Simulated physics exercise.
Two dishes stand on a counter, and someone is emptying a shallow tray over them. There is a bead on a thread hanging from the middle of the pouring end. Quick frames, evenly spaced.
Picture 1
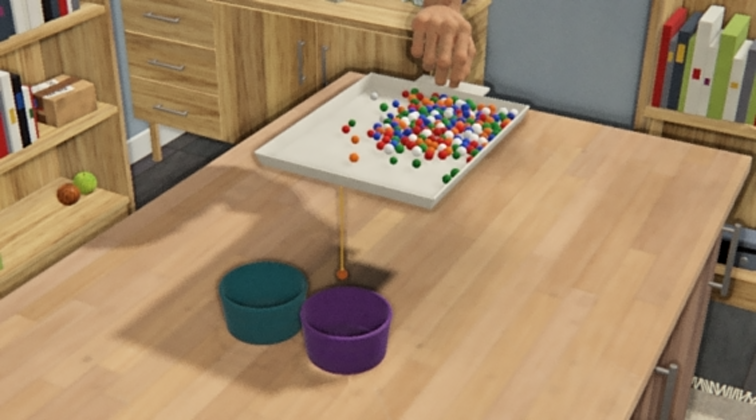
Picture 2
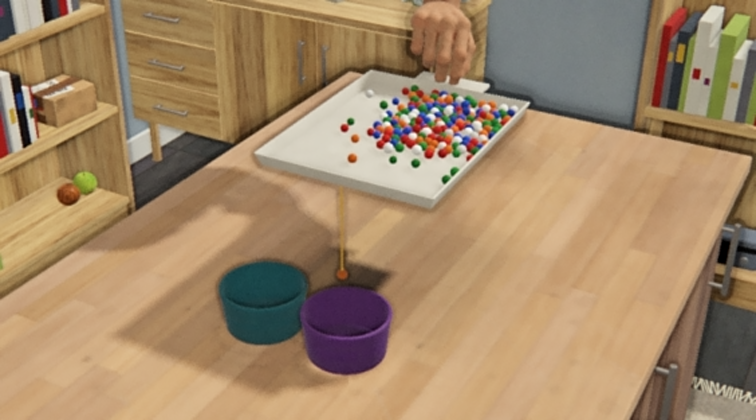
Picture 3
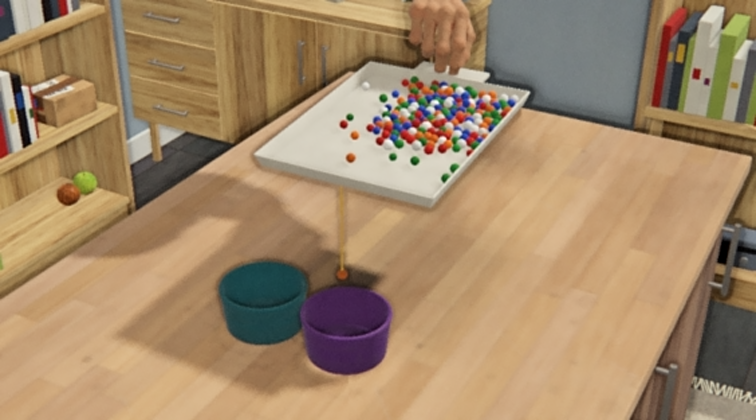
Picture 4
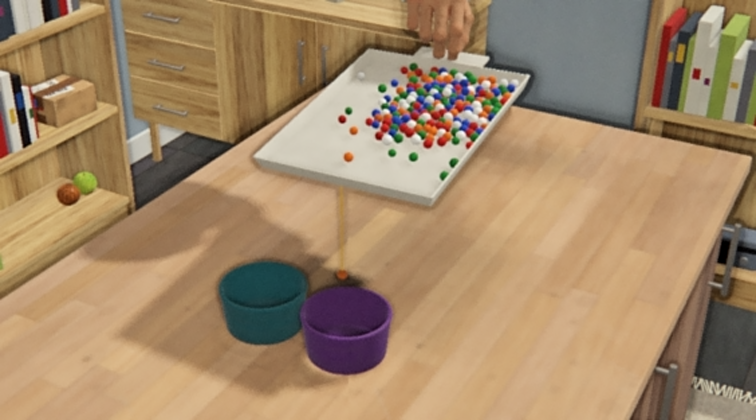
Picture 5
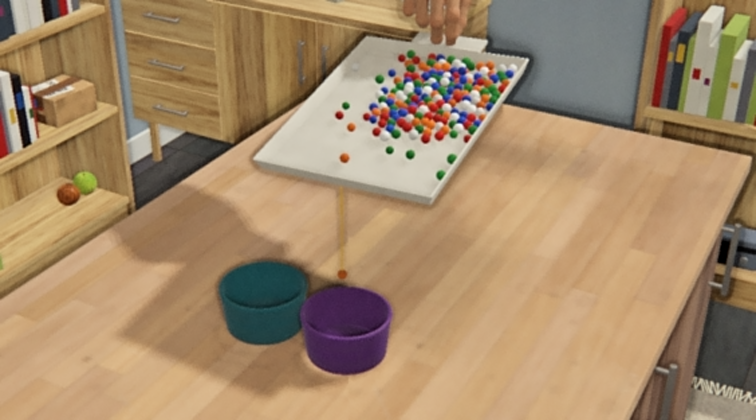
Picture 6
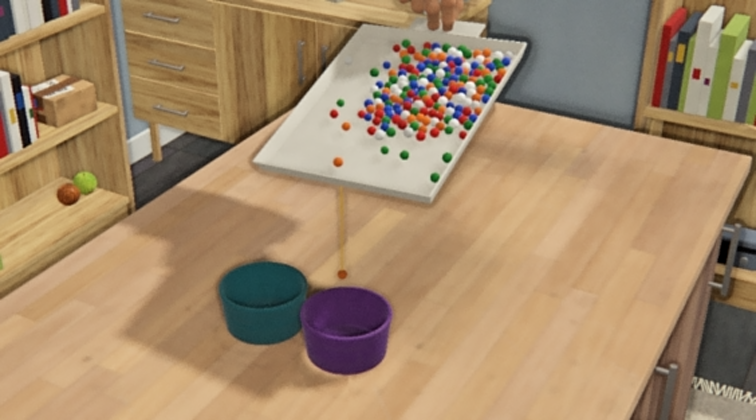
White tray of colourful beads tilting gradually under a hand at its raised far end, beads shifting slightly, above teal and purple dishes.
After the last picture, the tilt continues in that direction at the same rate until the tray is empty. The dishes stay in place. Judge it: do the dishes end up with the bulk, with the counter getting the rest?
Yes, the dishes get the bulk.
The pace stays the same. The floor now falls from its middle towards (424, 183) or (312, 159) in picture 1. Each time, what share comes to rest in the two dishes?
First case: 10 %; second case: 50 %.
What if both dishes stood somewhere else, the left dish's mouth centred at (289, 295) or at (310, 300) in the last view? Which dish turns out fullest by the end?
In turn: The left one; the left dish.
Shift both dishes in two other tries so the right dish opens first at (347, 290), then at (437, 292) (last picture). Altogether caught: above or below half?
Shy of half, then shy of half.
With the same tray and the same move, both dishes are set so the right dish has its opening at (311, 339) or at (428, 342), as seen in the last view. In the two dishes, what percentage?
30 and 20 %.
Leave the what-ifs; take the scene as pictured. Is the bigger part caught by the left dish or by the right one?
The fuller one is the one on the left.
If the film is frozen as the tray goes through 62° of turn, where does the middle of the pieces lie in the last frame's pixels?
The centre of the load shows up near (285, 225) in the last view.
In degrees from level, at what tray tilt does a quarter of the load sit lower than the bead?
60° or so.
Soon, tray tipped steeply; about a third on the tray; a small part in the right dish; a small part in the left dish; a small part outside both; about a quarter in the air.
A while on, tray tipped past a quarter turn; about a quarter in the right dish; about half in the left dish; about a third outside both; a stray few in the air.
Towards the end, tray tipped past a quarter turn; about a quarter in the right dish; about half in the left dish; about a third outside both.
Finally, tray tipped past a quarter turn; about a quarter in the right dish; about half in the left dish; about a third outside both.
